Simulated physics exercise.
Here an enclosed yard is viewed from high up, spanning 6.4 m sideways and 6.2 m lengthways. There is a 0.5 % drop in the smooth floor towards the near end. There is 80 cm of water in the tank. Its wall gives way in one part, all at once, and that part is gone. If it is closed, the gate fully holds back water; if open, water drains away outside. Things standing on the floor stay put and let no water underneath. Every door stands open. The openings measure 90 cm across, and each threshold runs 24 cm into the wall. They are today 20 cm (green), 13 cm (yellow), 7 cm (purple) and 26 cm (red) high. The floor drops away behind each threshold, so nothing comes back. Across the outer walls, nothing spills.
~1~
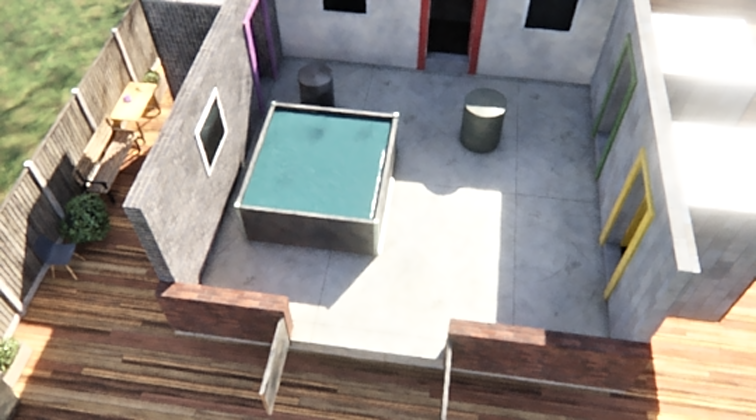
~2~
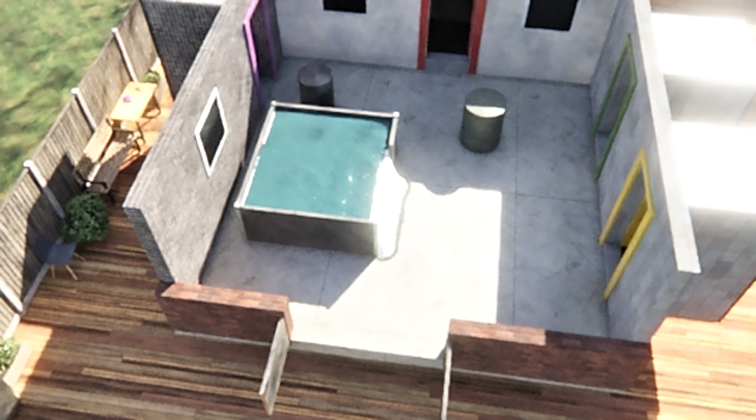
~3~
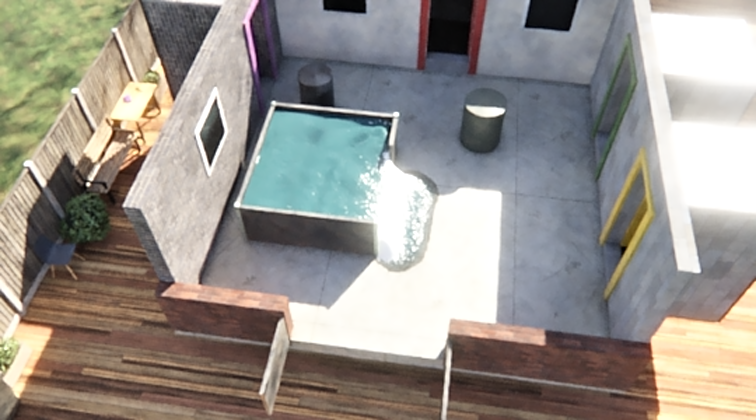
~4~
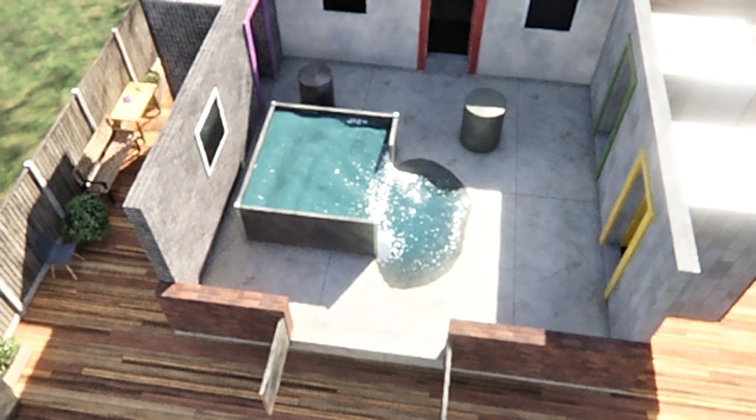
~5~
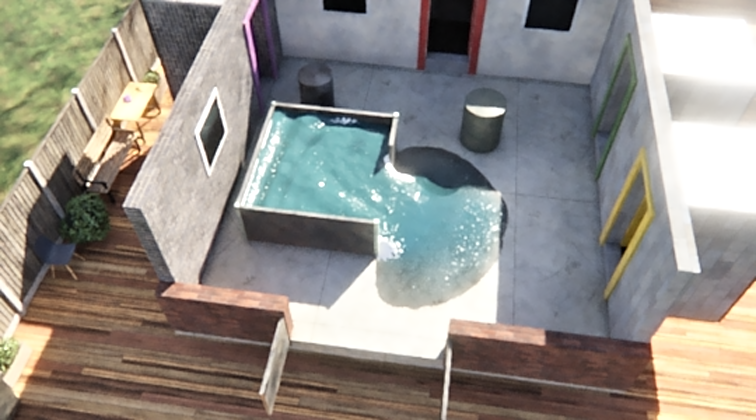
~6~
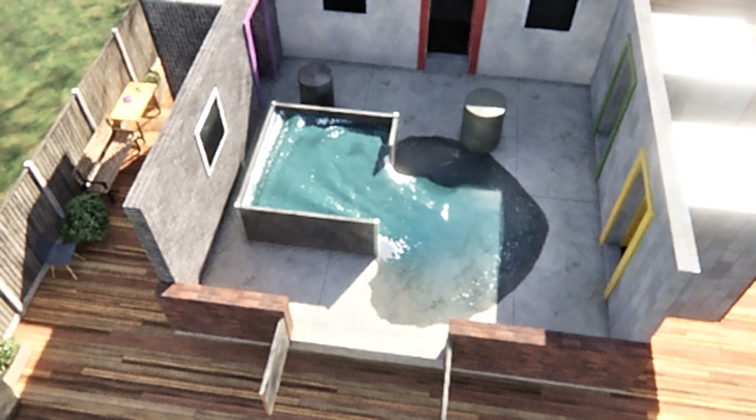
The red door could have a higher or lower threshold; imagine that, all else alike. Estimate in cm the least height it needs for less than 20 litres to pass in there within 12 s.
I would say 6 cm.
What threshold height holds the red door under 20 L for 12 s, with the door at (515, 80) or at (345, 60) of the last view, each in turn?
Minimums: About 14.5 cm and 8.5 cm.
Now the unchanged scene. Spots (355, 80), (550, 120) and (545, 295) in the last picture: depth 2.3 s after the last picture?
Close to 0, 9 and 29 cm deep.
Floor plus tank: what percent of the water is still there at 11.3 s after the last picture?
Something like 76 per cent of it remains.
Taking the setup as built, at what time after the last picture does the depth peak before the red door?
Roughly 5.0 s.
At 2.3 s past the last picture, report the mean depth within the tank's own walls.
Near 29 cm, averaged.
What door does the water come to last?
That would be the purple door.
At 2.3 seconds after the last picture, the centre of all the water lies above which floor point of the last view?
The water's centre is at about (446, 217).
Then, 0.7 s after the last picture water covers 40 % of the floor, deepest (40 cm) near (392, 230); it has not reached the red door.
Then, 2.3 s after the last picture water covers 50 % of the floor, deepest (35 cm) near (605, 333); 1 cm at the red door, 0 litres in over its 26 cm threshold.
Then, 11.3 s after the last picture water covers 100 % of the floor, deepest (14 cm) near (266, 104); 5 cm at the red door, 0 litres in over its 26 cm threshold.
At the red door as built, the water peaked near 12 cm, 5.1 s after the last picture.
With a threshold of 5 cm, 33 litres would have come in within the 12 s; with 8 cm, 7 litres. So under 20 litres takes about 6 cm.
